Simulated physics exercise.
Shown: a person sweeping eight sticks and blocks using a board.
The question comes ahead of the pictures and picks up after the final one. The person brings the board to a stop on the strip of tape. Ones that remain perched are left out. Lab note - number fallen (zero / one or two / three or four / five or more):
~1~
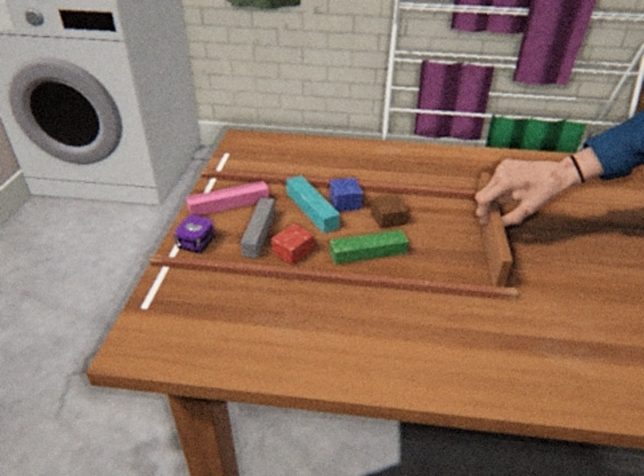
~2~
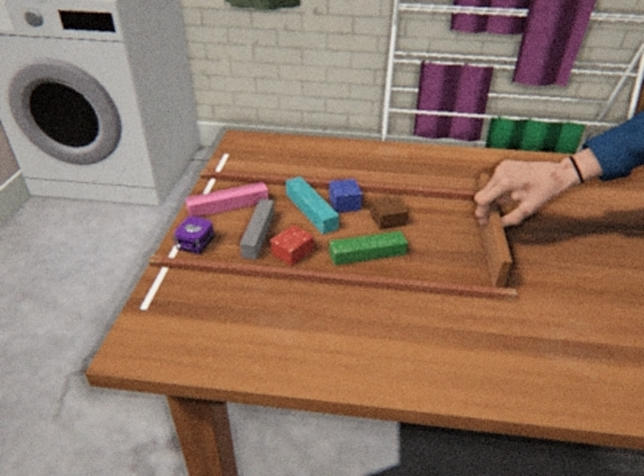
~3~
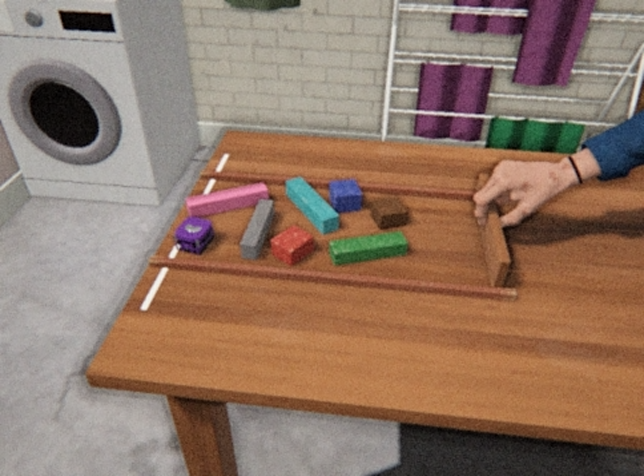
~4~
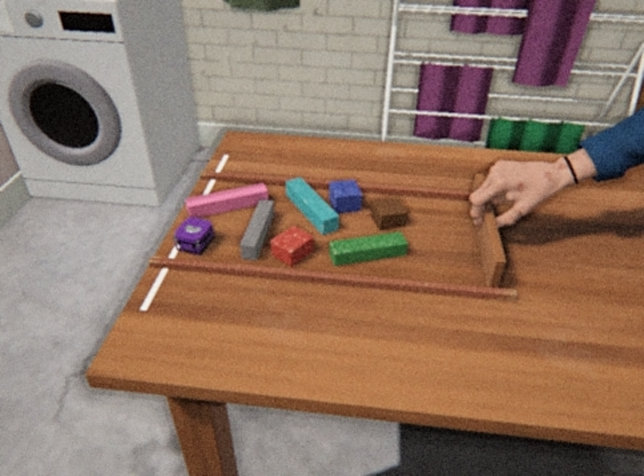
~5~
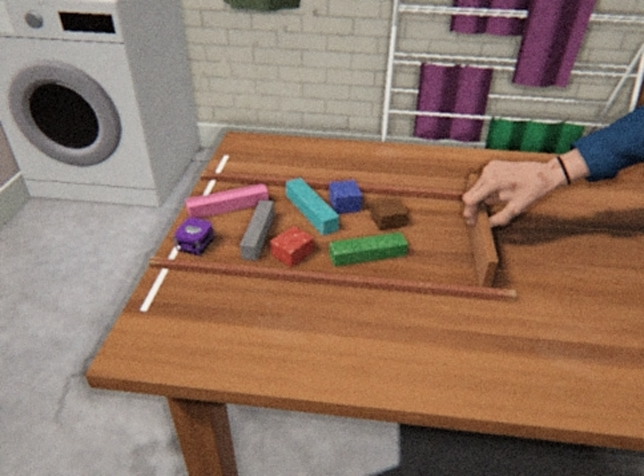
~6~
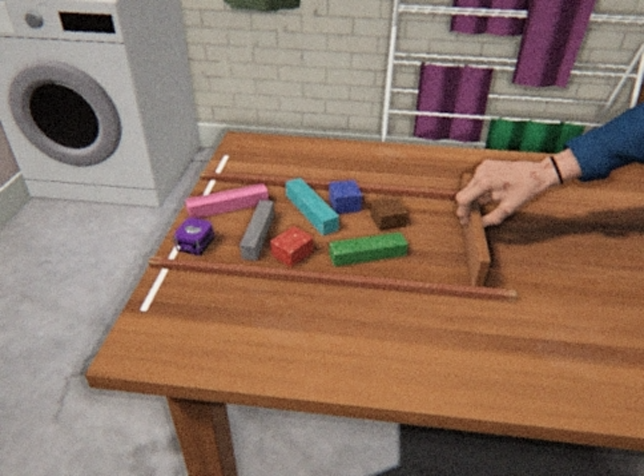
Number fallen: Five or more.
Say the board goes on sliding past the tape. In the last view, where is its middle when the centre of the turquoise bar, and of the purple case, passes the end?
With the turquoise bar it sits around (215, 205), with the purple case around (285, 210).
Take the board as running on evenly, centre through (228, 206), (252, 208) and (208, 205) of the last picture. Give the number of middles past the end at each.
Taking the three positions in turn, the counts come to 3, 1 and 5.
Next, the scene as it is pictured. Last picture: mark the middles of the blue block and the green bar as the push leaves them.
Close to (196, 179); the other close to (171, 233).
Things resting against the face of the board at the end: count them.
Well, it touches 3.
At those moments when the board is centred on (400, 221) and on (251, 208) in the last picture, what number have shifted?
At first I count 2, and then 8.
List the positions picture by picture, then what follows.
In the first frame, purple case (195, 235); pink stick (229, 199); grey bar (259, 227); board (491, 226); tape (194, 216).
In the second frame, pink stick (228, 200); green bar (368, 248).
In the third frame, grey bar (258, 228); blue block (345, 196).
In the fourth frame, purple case (195, 236); turquoise bar (311, 205).
In the fifth frame, pink stick (228, 201); red block (293, 246).
In the sixth frame, purple case (195, 237); pink stick (228, 201); grey bar (258, 229); board (472, 227); tape (193, 218).
A little later, none off yet; purple case at rest near (195, 237); pink stick at rest near (228, 201); grey bar at rest near (258, 229).
Next, none off yet; purple case moving near (186, 236); pink stick shifted a little near (217, 201); grey bar shifted a little near (228, 222).
Later still, one off so far; purple case fallen; pink stick tilted well over near (171, 204); grey bar tilted a little near (164, 219).
When it is over, the number that fall off is five or more; down, turquoise bar, red block, grey bar, pink stick and purple case.
